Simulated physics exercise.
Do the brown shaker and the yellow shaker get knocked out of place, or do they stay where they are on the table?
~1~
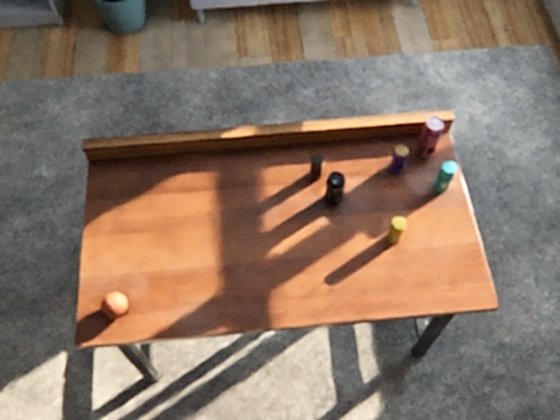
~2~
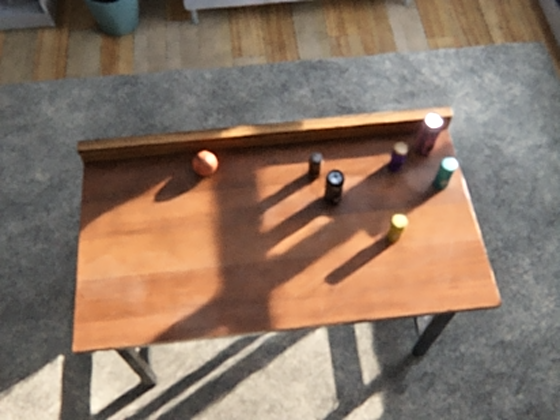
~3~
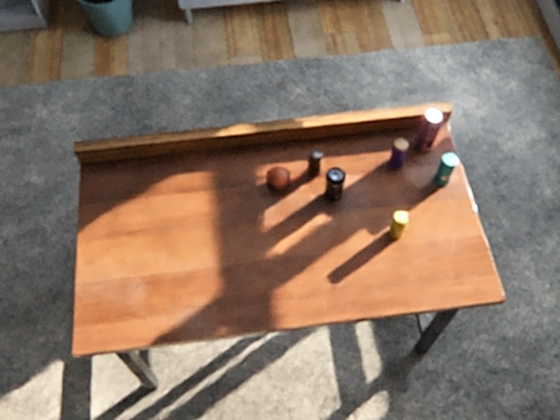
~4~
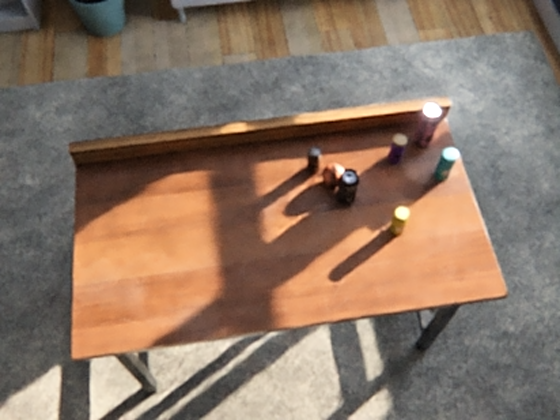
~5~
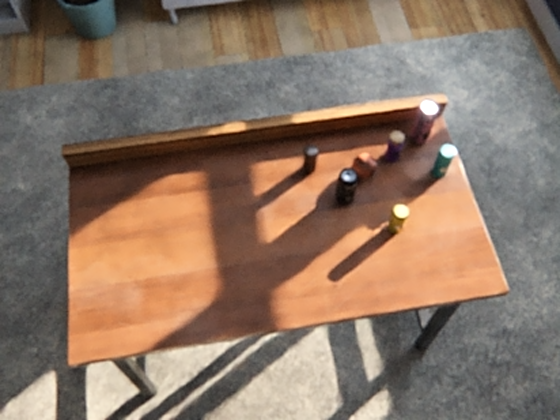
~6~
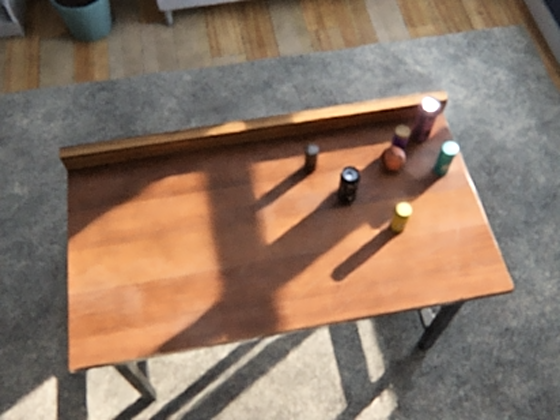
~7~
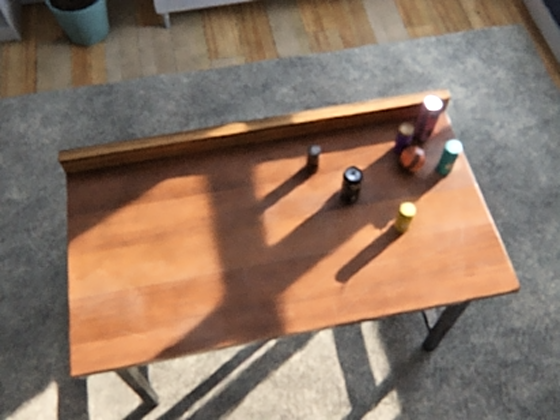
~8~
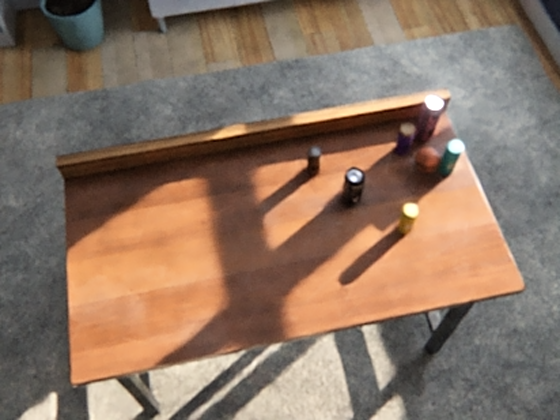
Both the brown shaker and the yellow shaker stay where they are on the table.
